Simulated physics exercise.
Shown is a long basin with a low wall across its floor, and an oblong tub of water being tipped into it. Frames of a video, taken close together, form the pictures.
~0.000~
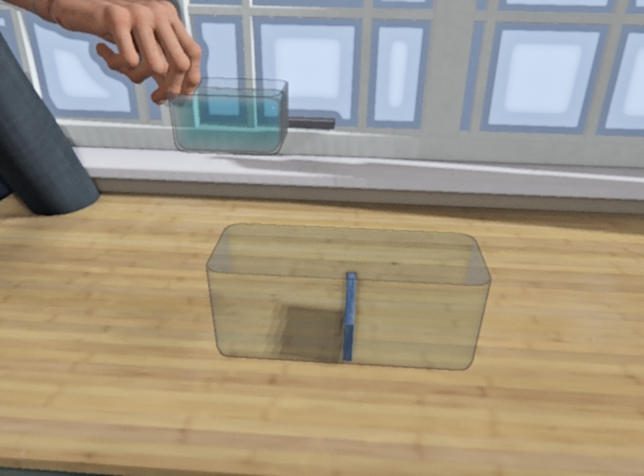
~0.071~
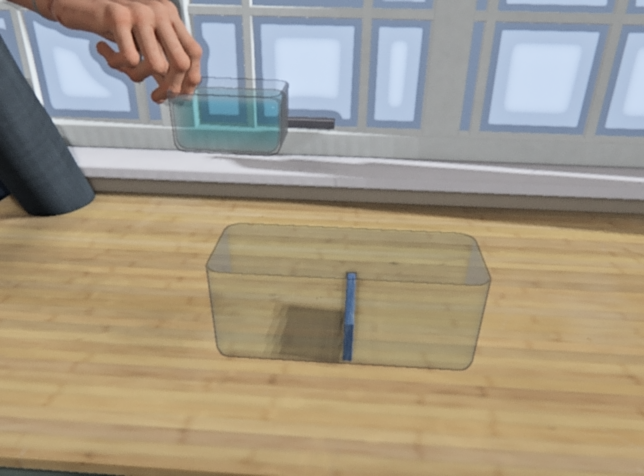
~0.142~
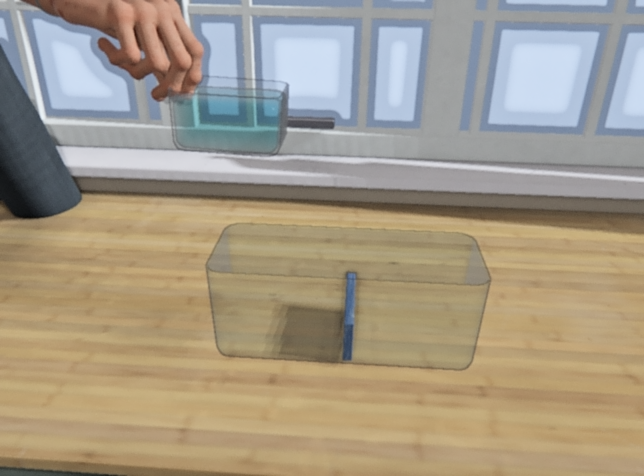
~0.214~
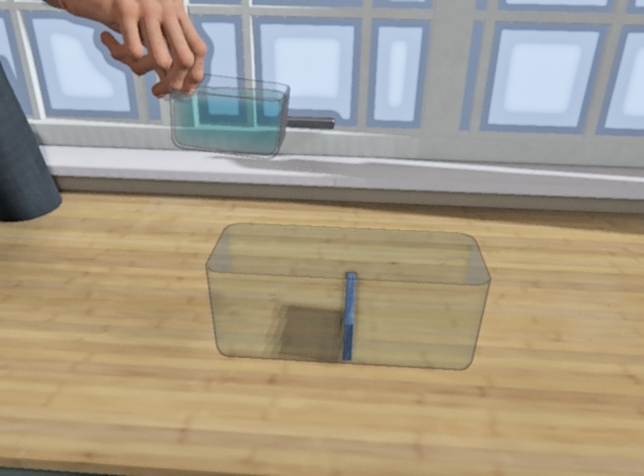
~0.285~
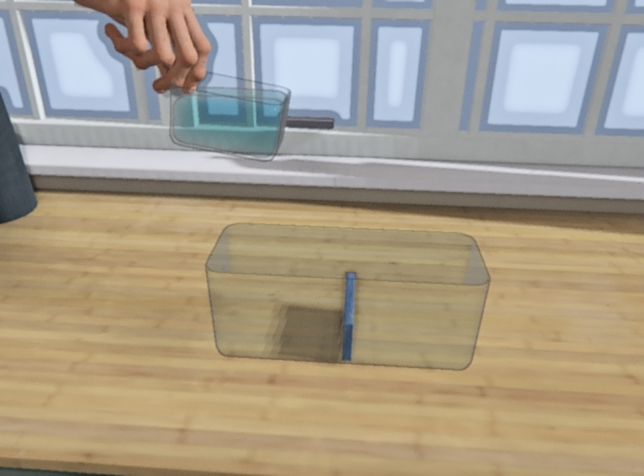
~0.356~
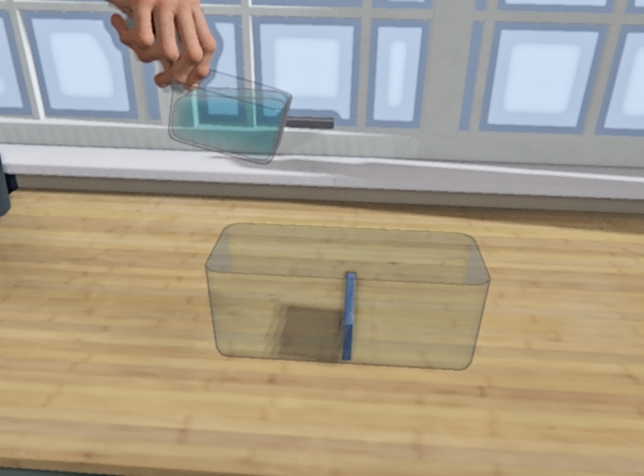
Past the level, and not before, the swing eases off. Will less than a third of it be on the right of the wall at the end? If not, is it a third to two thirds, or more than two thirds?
I reckon what ends right of the wall lands in the middle band of a third to two thirds.
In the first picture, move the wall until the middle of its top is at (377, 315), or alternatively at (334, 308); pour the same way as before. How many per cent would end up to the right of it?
10 % and 70 %, roughly.
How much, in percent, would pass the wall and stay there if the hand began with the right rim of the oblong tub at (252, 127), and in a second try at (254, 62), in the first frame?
Around 0 percent first, around 5 percent second.
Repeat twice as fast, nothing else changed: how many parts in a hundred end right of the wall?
I'd estimate some 40 percent.
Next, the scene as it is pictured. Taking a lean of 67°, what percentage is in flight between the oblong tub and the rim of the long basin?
That works out near 35 percent.
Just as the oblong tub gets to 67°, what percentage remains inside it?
About 40 per cent.
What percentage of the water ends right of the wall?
I'd put it near 50 per cent.
A moment on, the oblong tub is tipped part way and 39 per cent is still to pour, 10 is left of the wall and 16 right of it.
Next, the oblong tub is tipped right over and 6 per cent is still to pour, 36 is left of the wall and 50 right of it.
Then the oblong tub is tipped right over and 0 per cent is still to pour, 48 is left of the wall and 51 right of it.
Later the oblong tub is tipped right over and 0 per cent is still to pour, 48 is left of the wall and 51 right of it.
At rest 48 per cent lies left of the wall, 51 right of it and 1 outside.
